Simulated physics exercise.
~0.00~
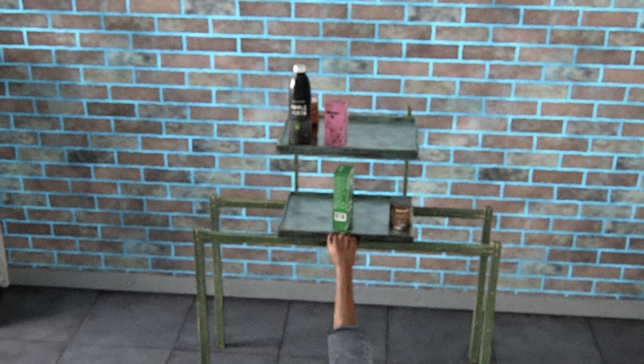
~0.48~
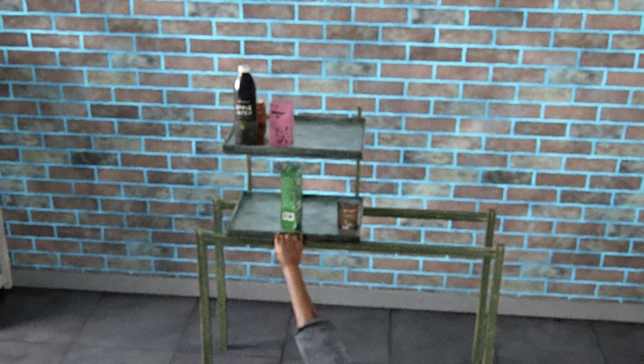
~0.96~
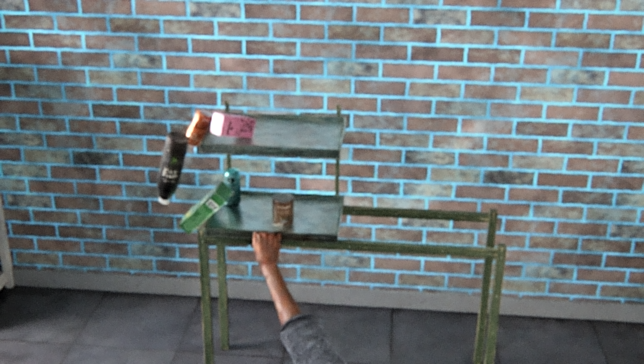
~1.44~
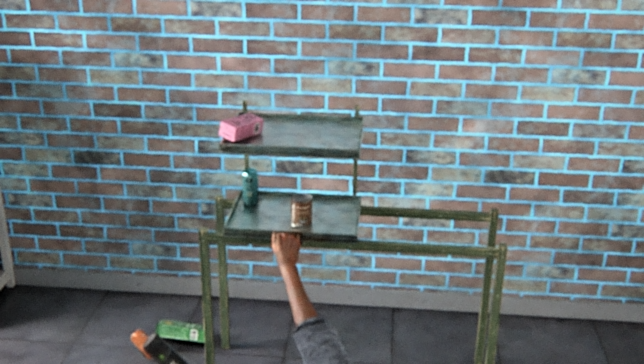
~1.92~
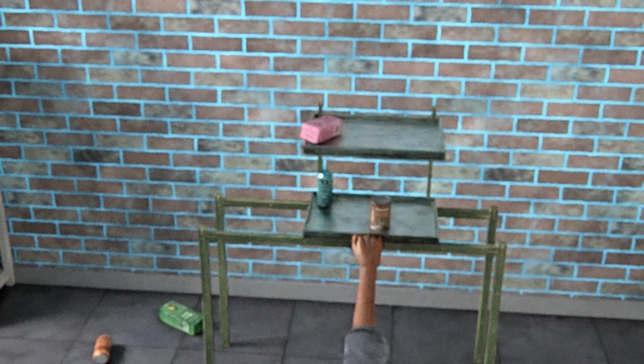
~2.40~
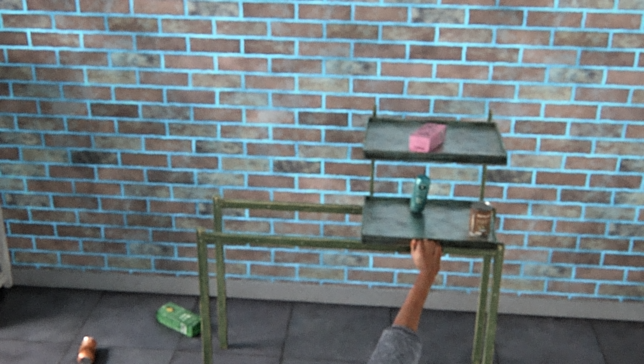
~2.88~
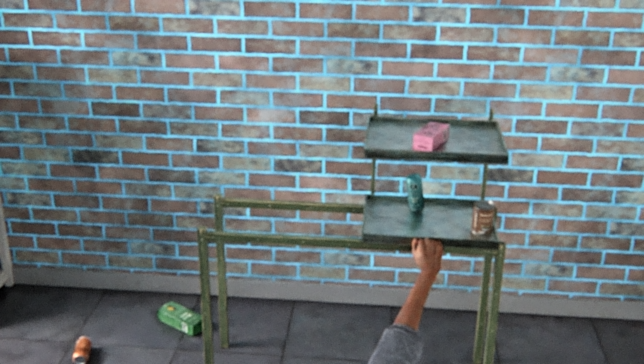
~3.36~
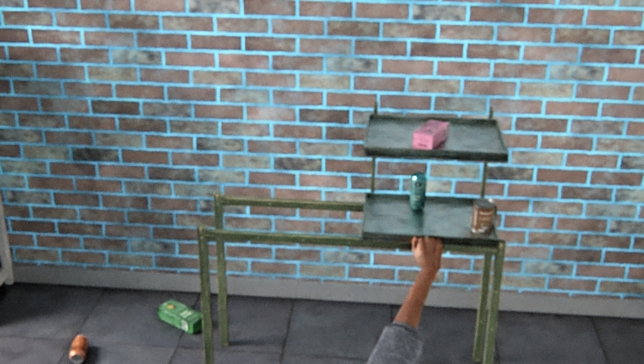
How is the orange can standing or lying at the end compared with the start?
At the start the orange can stands upright on the upper level beside the black bottle. At the end it lies on its side on the floor.
